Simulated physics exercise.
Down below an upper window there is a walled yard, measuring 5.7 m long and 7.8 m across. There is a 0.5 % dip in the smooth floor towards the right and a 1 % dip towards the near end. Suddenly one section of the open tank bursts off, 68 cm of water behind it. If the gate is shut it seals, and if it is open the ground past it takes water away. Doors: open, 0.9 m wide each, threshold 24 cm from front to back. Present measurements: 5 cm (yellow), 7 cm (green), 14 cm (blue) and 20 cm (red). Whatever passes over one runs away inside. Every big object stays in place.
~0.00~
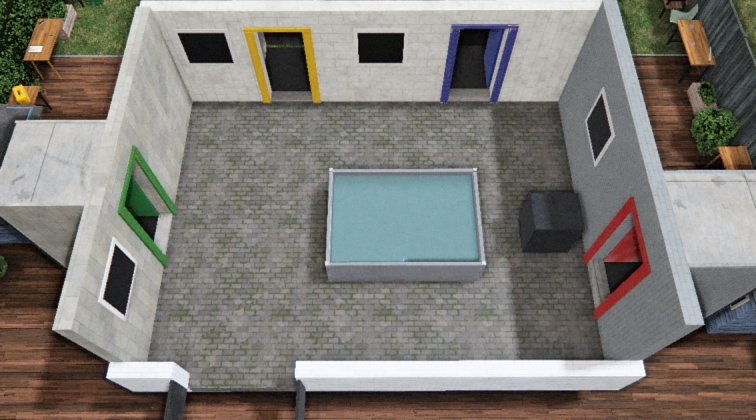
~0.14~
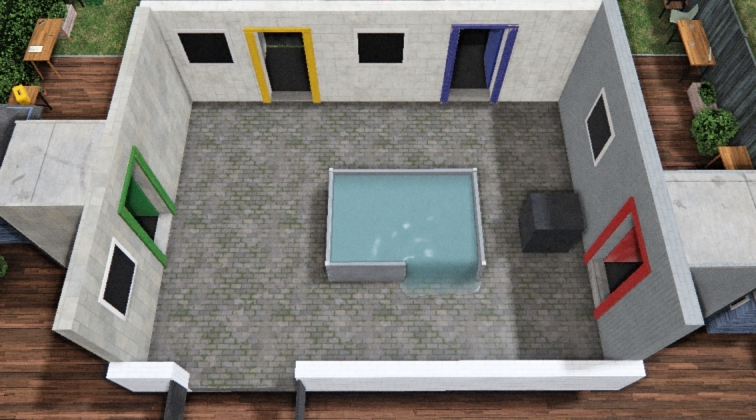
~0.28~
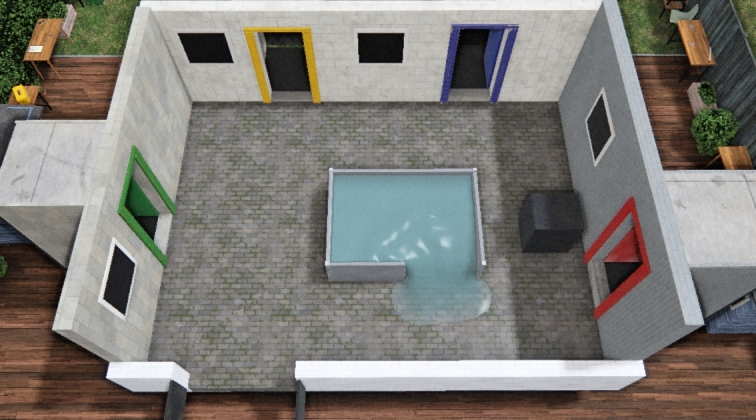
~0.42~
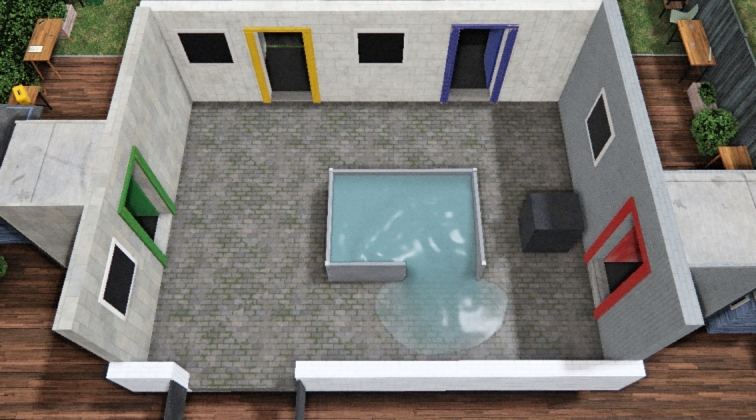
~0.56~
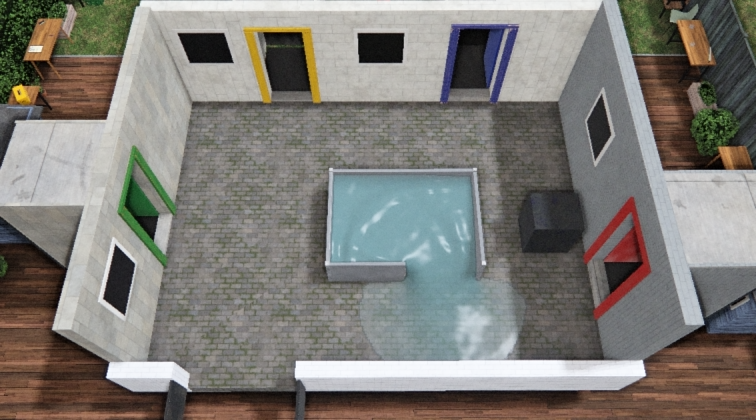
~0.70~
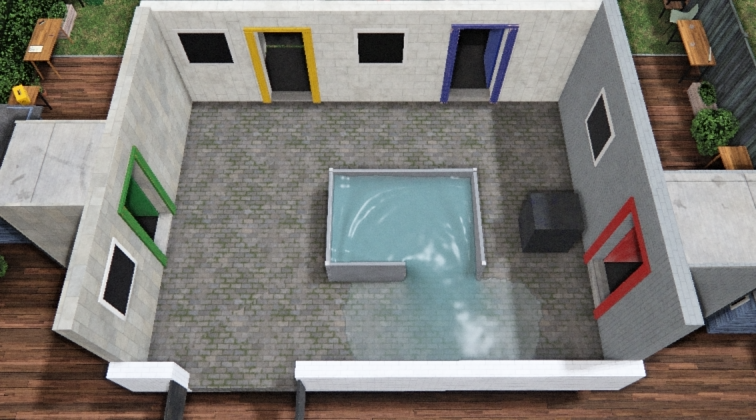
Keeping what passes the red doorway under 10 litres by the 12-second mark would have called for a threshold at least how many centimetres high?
It would have called for about 20.5 cm.
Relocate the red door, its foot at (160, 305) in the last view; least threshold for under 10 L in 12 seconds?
Minimum: About 12.5 cm.
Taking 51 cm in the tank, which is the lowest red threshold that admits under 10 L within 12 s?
15 cm.
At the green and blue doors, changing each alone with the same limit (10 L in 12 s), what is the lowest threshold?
Roughly 7.5 cm for the green door and roughly 7.0 cm for the blue door.
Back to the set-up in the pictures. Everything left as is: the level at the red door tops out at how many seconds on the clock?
Approximately 5.0 s.
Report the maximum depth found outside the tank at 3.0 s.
39 cm.
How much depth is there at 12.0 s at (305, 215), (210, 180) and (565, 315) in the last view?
The depths come to about 6, 6 and 9 cm.
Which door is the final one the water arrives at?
Yellow, last of all.
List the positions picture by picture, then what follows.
The first picture shows the open tank at (404, 217) is whole and still, 68 cm deep; the red door at (611, 266) is dry.
In the second picture, the gap is at (440, 274), the front 0.3 m out at (411, 294); the back of the open tank holds 68 cm.
In the third picture, water pours out at (440, 274) and has run 0.8 m, to (415, 320); about 11 cm deep outside, 68 cm at the back.
In the fourth picture, water pours out at (440, 274) and has run 1.3 m, to (433, 351); about 9 cm deep outside, 67 cm at the back.
In the fifth picture, the front is at a hidden place, 1.7 m from the gap at (440, 274); 3.6 m2 of floor is wet, 61 cm left at the back.
In the sixth picture, the front is at a hidden place, 1.8 m from the gap at (440, 274); 4.3 m2 of floor is wet, 57 cm left at the back; 1.1 m in a straight line remain to the red door at (611, 266).
After 1.4 s water covers 15 % of the floor, deepest (49 cm) near (455, 361); it has not reached the red door.
After 3.0 s water covers 45 % of the floor, deepest (39 cm) near (593, 372); 21 cm at the red door, 1 litre in over its 20 cm threshold.
After 12.0 s water covers 100 % of the floor, deepest (13 cm) near (593, 372); 10 cm at the red door, 11 litres in over its 20 cm threshold.
At the red door as built, the water arrived by 1.8 s and peaked near 22 cm at 5.2 s.
Run again over the same 12 s with other heights there, 21 litres in over 18 cm, 2 litres over 24 cm. The limit of 10 litres is kept from about 20.5 cm up.
